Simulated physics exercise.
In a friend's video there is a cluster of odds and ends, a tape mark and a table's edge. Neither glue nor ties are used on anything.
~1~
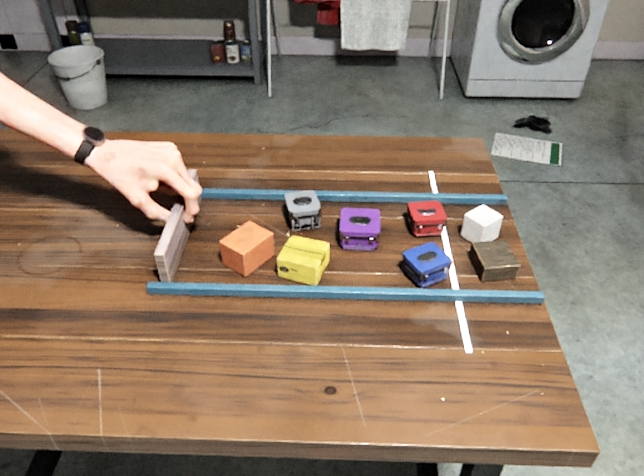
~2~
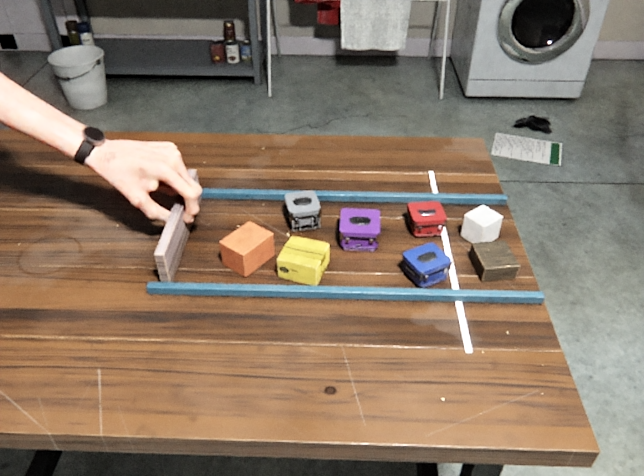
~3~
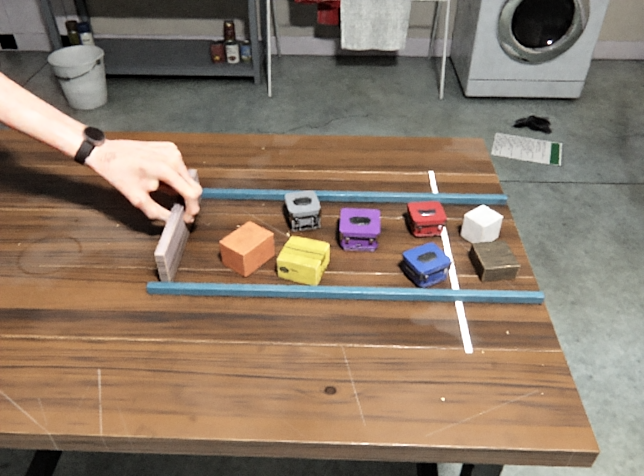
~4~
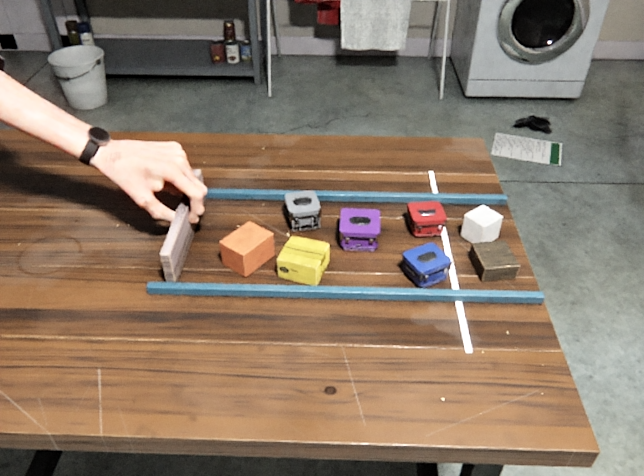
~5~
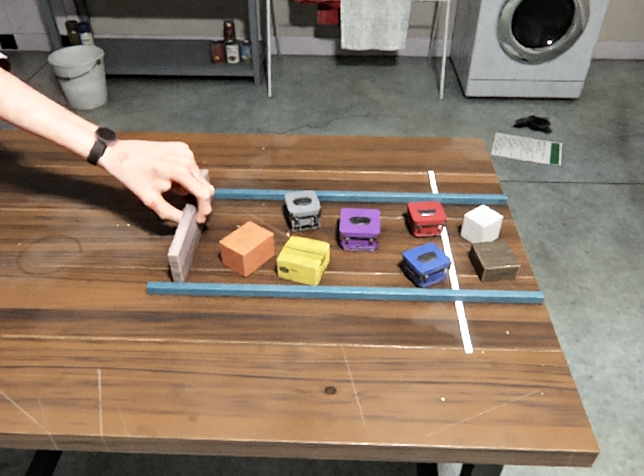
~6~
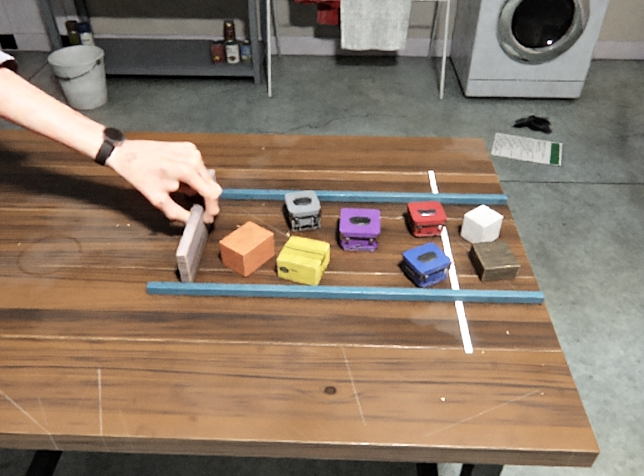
A board held upright by a hand stayed still at first, then slid slightly right between two blue strips toward an orange block, while the scattered blocks and small cases stayed put.
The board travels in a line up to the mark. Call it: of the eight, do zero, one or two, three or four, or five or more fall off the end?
Three or four fall off.
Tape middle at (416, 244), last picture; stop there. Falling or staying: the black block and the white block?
Black block: Drops; white block: Drops.
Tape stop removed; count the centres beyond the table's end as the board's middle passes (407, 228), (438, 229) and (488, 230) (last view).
Result per place: 2; 4; 6.
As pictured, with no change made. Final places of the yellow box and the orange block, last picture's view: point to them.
Roughly (509, 268), and the other roughly (467, 247).
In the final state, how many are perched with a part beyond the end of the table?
It comes to 0.
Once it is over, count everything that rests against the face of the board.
2 of them.
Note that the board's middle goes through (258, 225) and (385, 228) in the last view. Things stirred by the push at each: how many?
Counts: 2 and 8.
Soon after, none off yet; black block at rest near (494, 261); white block at rest near (481, 226); red case at rest near (426, 220).
By the end, the number that fall off is three or four; fallen, blue case, red case, white block and black block.
